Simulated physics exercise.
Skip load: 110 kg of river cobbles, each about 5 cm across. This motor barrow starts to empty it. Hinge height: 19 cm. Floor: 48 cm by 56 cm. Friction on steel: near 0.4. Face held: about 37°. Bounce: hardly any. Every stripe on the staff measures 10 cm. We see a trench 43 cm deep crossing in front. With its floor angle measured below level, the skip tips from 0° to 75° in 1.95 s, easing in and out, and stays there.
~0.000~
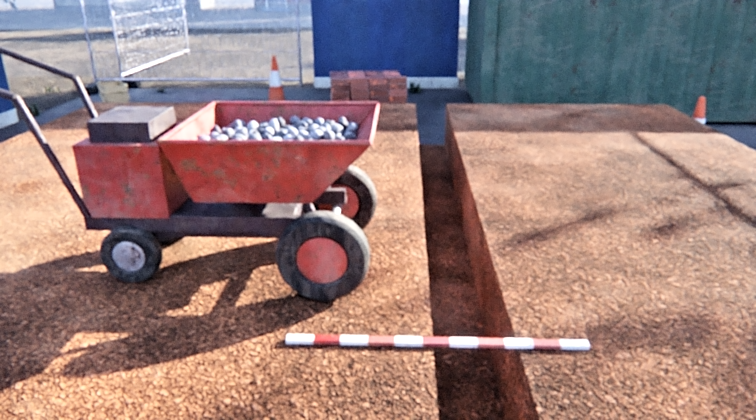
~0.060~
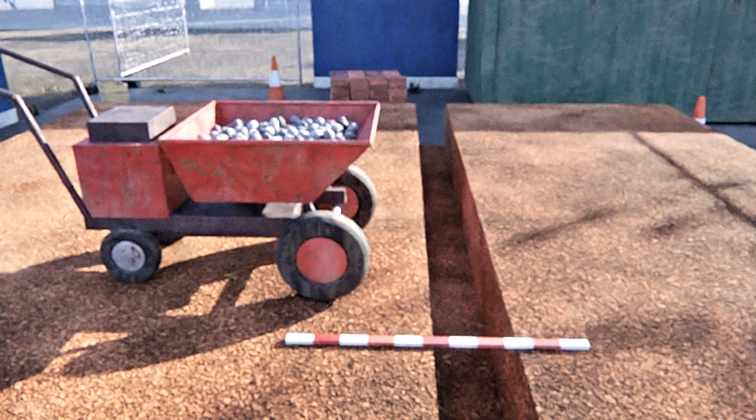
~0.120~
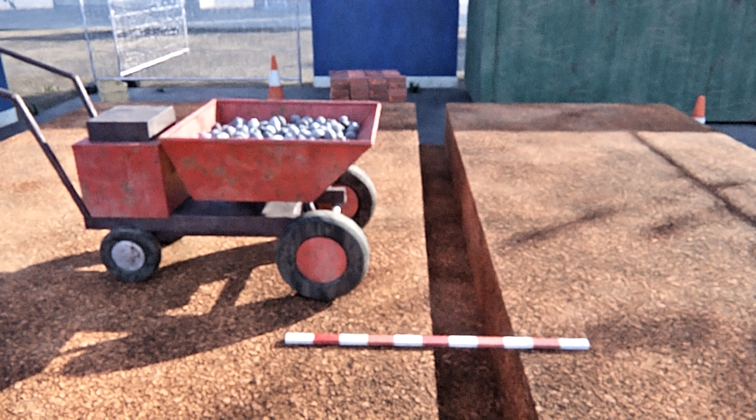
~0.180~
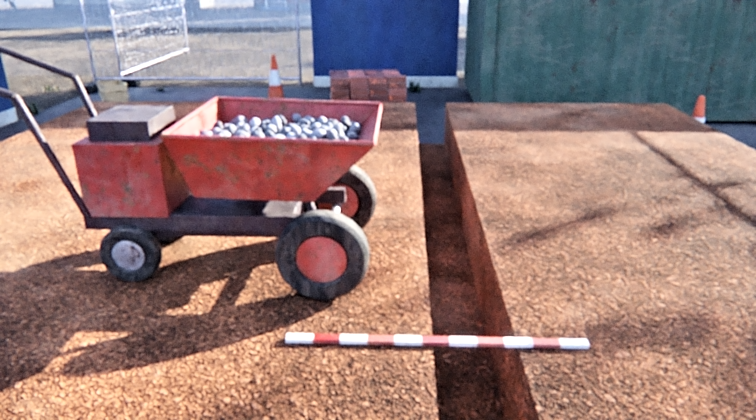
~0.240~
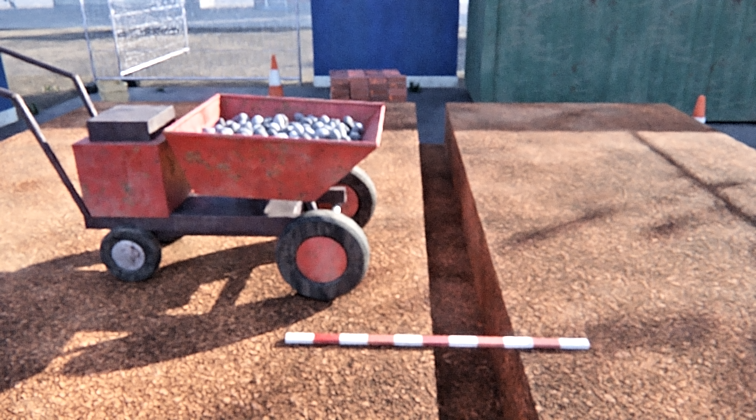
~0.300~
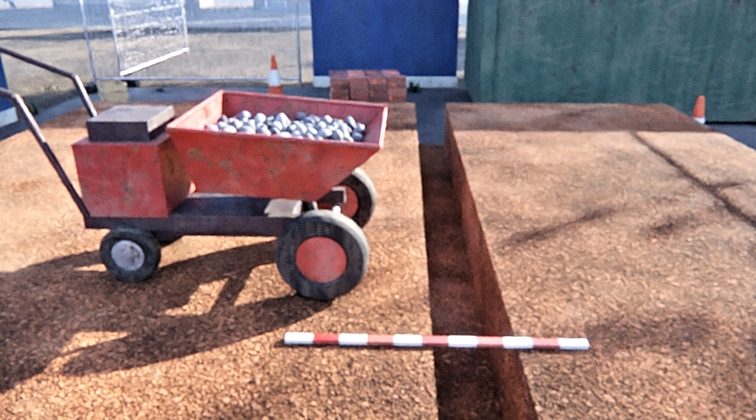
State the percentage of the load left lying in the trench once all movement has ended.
The share left there is about 78 per cent.
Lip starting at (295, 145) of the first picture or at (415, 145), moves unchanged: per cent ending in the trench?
Result: Close to 60 then close to 30 per cent.
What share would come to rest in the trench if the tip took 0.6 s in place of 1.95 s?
With that change, it comes to around 60 per cent.
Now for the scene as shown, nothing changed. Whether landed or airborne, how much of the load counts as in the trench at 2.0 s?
By that moment, roughly 60 per cent of the load.
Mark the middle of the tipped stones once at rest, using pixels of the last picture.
I'd put it close to (470, 326).
After 1.5 s the floor is at 63°; 98 % in the skip, 2 % in the trench; the foremost stones are at (470, 237).
After 2.0 s the floor is at 75°; 20 % in the skip, 60 % in the trench, 20 % past the trench; the foremost stones are at (583, 262).
After 2.4 s the floor is at 75°; 1 % in the skip, 77 % in the trench, 22 % past the trench; the foremost stones are at (618, 270).
After 4.3 s the floor is at 75°; 0 % in the skip, 78 % in the trench, 22 % past the trench; the foremost stones are at (616, 261).
